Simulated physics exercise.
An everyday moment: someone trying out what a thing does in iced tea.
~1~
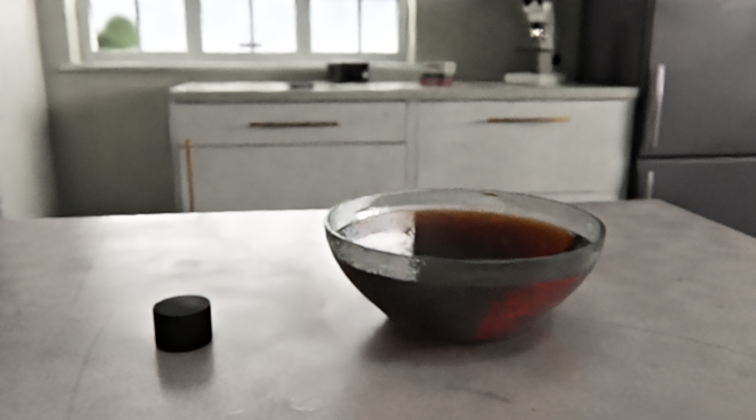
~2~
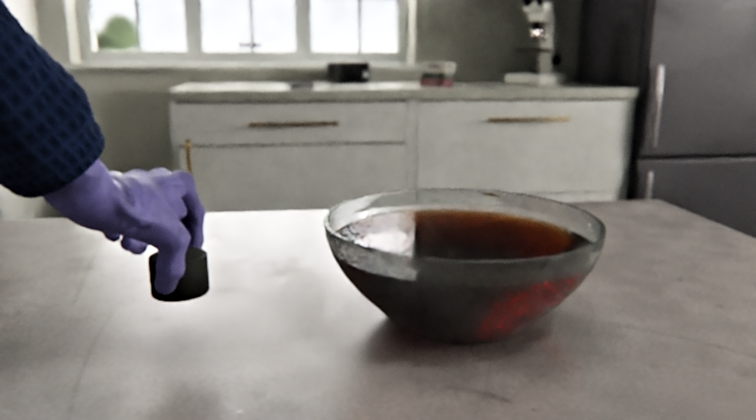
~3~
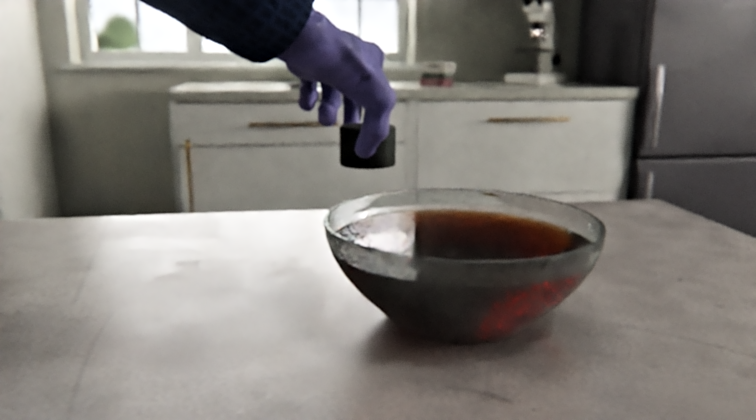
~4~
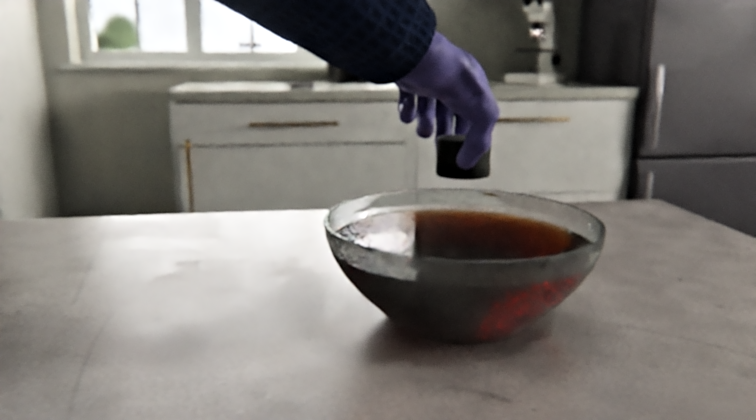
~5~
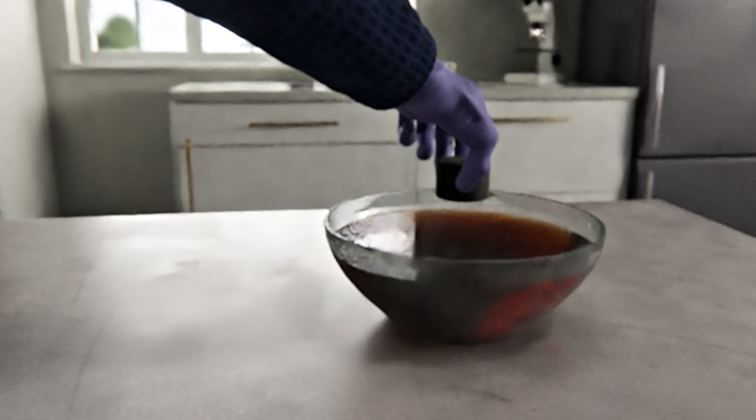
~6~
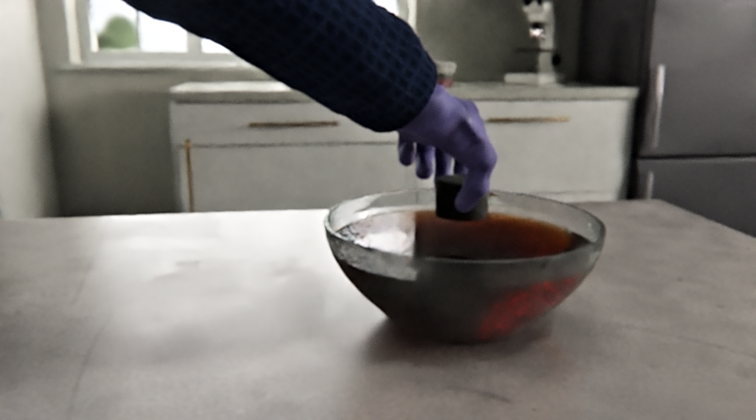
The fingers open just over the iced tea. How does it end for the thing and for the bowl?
The thing sinks; the bowl takes it all.
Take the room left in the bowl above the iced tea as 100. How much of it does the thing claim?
Close to 10 %.
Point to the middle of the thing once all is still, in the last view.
At about (458, 292).
Shortly, the iron weight enters the iced tea; the bowl is about three quarters full.
Then, the iron weight goes on down; the bowl is about three quarters full.
At the finish, the iron weight is at the bottom; the bowl is about three quarters full; no mess.
